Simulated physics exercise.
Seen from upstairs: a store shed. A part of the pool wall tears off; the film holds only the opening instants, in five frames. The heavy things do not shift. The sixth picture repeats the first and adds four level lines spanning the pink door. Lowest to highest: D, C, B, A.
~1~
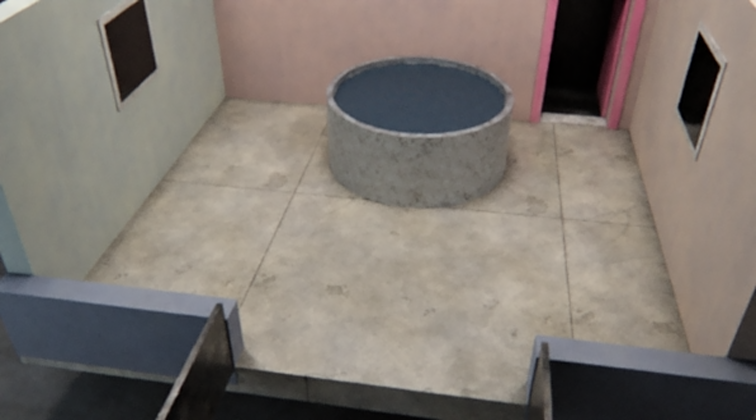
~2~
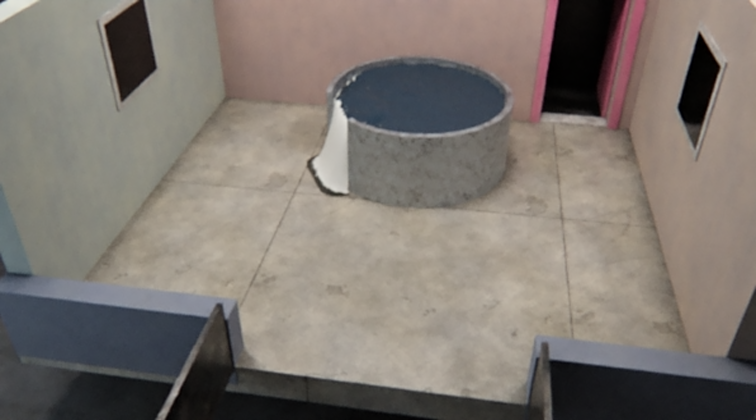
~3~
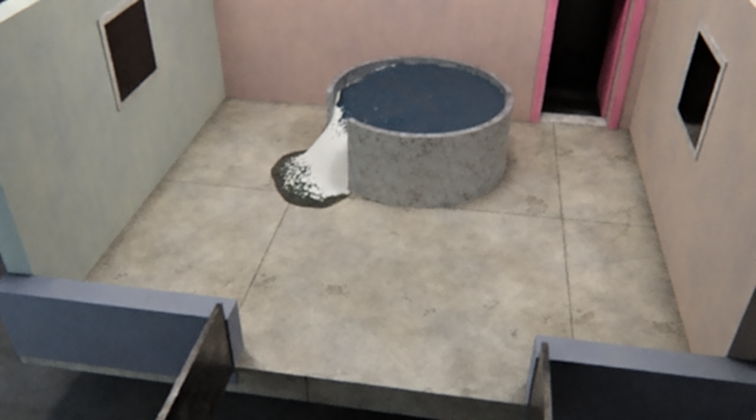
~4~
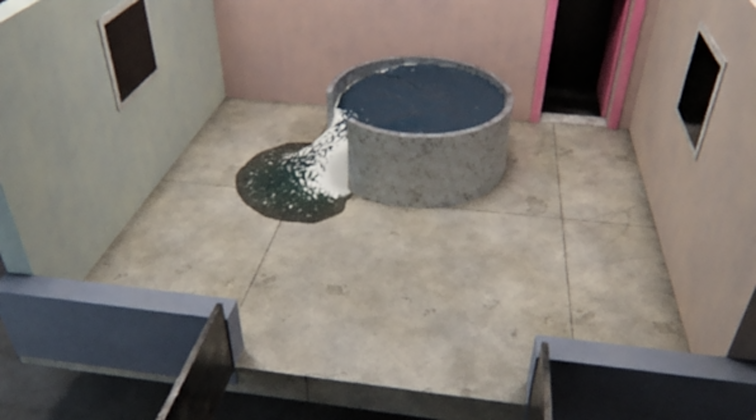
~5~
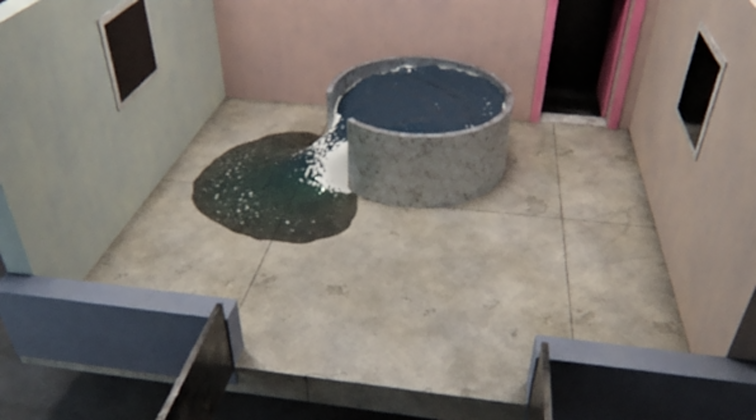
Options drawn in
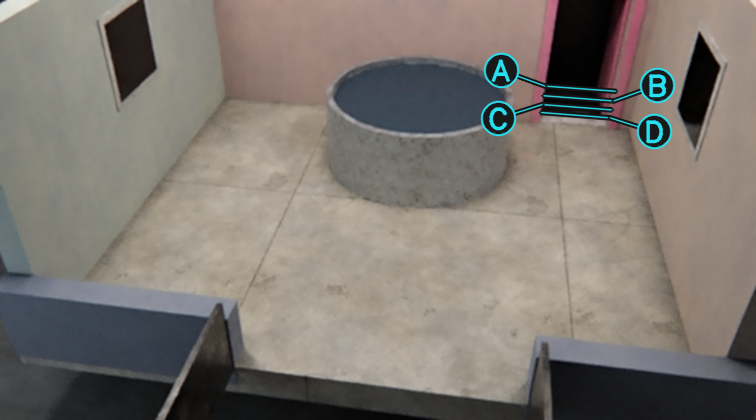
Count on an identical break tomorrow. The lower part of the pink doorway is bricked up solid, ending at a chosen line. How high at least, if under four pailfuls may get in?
Mark D.
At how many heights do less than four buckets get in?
All of them.
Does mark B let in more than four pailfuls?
No, not at all.
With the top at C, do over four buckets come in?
No.
On the marked copy, A at (580, 88); B at (578, 98); C at (576, 107); D at (575, 115); from the bottom up D, C, B, A.
For mark A, nothing gets over.
For mark B, nothing gets over.
For mark C, nothing gets over.
For mark D, nothing gets over.
